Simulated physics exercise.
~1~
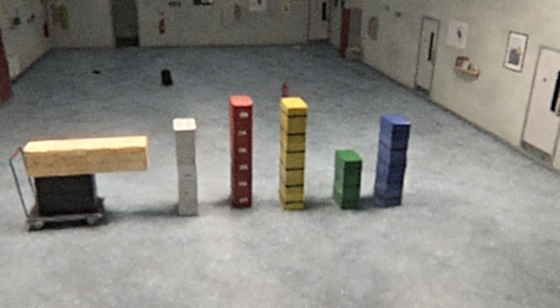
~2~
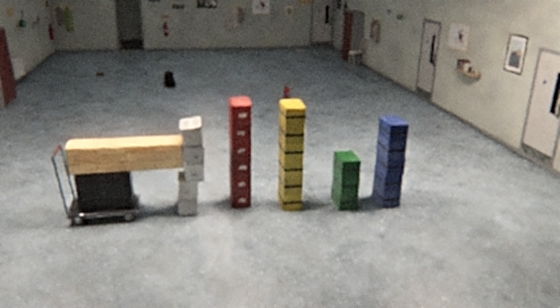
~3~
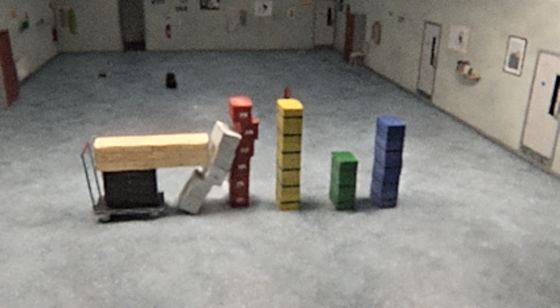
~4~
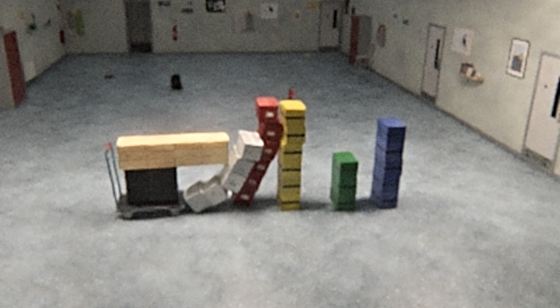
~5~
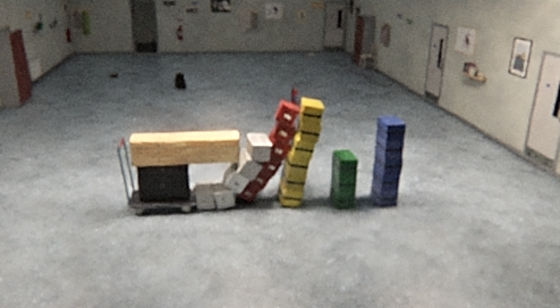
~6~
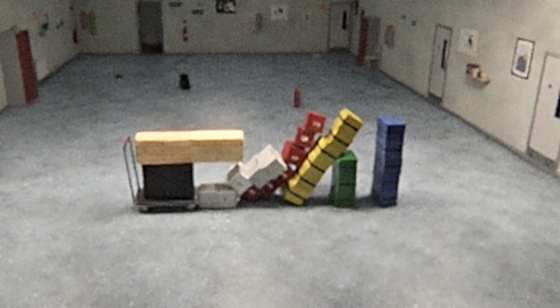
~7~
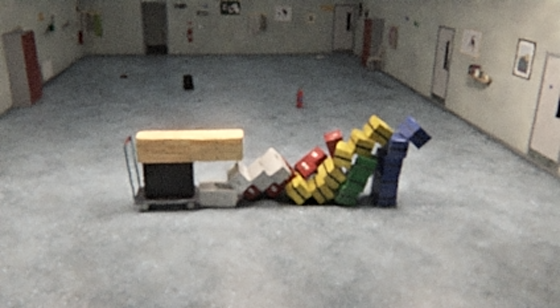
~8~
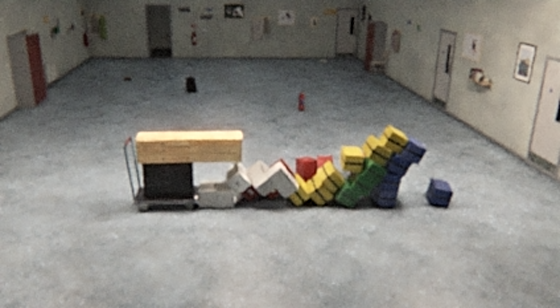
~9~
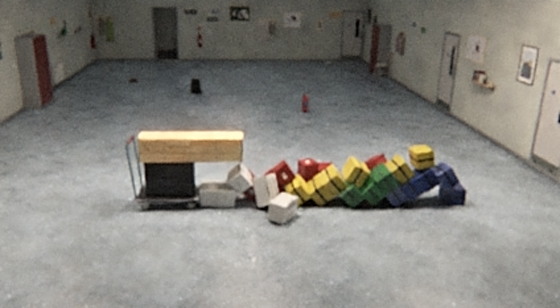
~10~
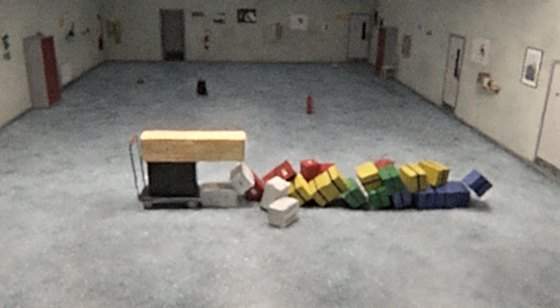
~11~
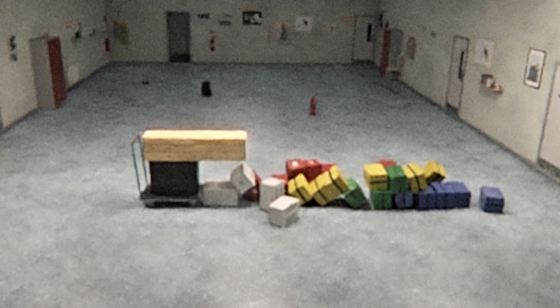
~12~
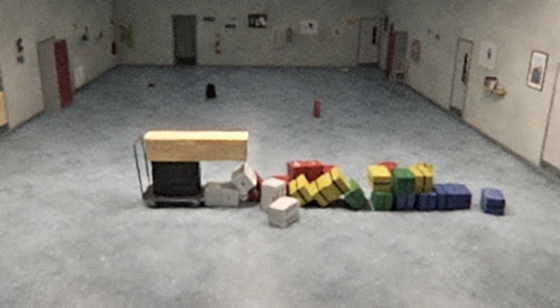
In a large bare hall, a trolley rolls right into a pale stack, toppling red, yellow, green and blue stacks into a heap.
